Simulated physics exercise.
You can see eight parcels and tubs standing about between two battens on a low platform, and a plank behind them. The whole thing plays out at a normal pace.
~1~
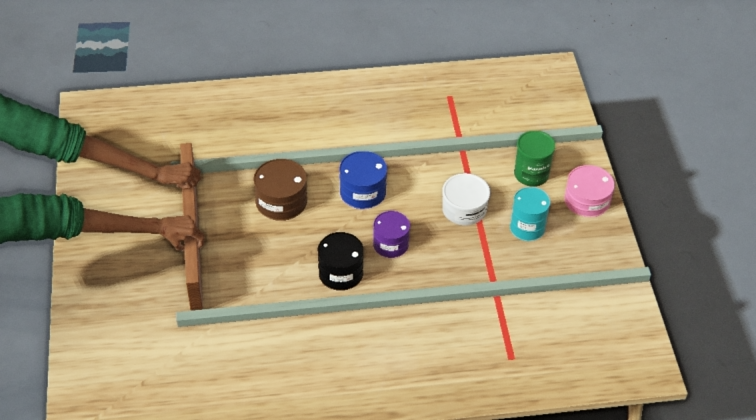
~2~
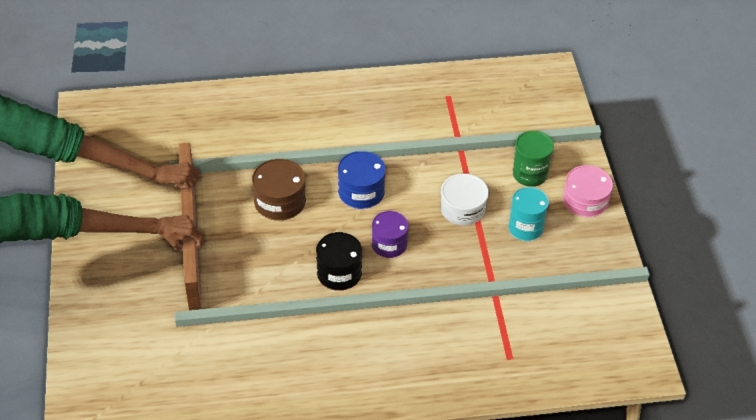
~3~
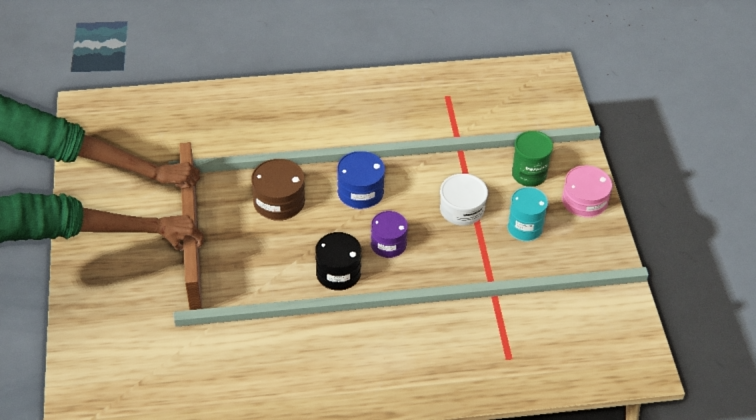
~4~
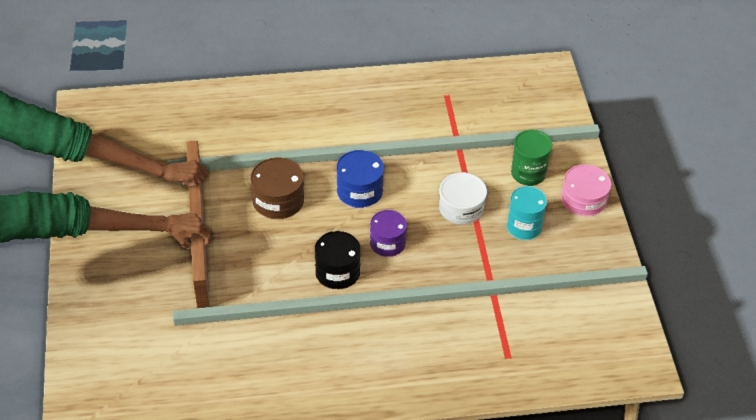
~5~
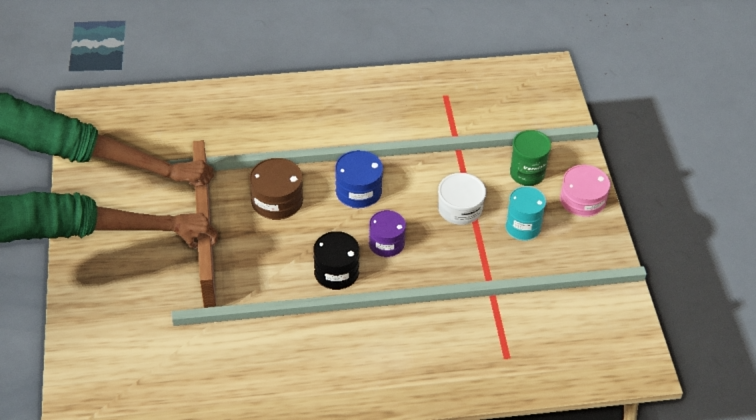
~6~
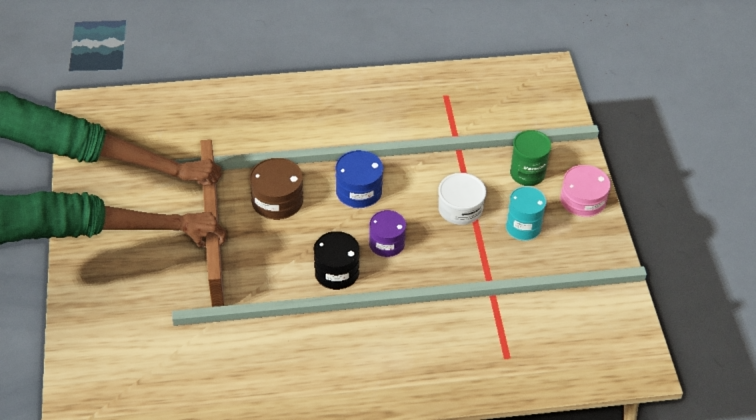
Two hands in green sleeves hold a brown wooden plank at the left of a pale wooden table, seen from above at an angle. Between two grey-green battens stand brown, blue, black and purple tubs, a white one by a red line, and green, turquoise and pink ones at right. The plank rests at first, then the hands slide it slightly right, while the tubs stay put.
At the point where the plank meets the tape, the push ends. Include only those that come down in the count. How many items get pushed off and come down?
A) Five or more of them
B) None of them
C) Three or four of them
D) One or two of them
B, none of them.
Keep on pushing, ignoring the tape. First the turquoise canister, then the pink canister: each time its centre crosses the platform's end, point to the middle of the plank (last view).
Approx. (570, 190) for the first, approx. (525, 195) for the second.
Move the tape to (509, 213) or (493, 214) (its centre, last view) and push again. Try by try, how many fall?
Ground tally per try: 0 / 0.
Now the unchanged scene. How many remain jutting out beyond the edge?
0 is the number.
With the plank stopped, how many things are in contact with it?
Tally at the end: 3.
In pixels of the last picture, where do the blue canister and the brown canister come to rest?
In the last picture the blue canister sits around (534, 150) and the brown canister around (490, 163).
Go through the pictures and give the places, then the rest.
Pink canister (589, 191); green pail (534, 159); turquoise canister (530, 214); plank (191, 226); tape (478, 217), in the first frame.
Green pail (532, 159); blue canister (362, 180), in the second frame.
Turquoise canister (527, 214); black canister (338, 261), in the third frame.
Pink canister (586, 190); purple canister (388, 233), in the fourth frame.
Green pail (530, 158); plank (204, 223), in the fifth frame.
Pink canister (585, 191); green pail (530, 159); turquoise canister (526, 214); plank (212, 223); tape (474, 216), in the sixth frame.
Early on, none off yet; pink canister at rest near (585, 191); green pail at rest near (530, 159); turquoise canister at rest near (526, 214).
A while later, none off yet; pink canister at rest near (585, 191); green pail moving near (532, 159); turquoise canister at rest near (526, 214).
Finally, the number that fall off is zero.
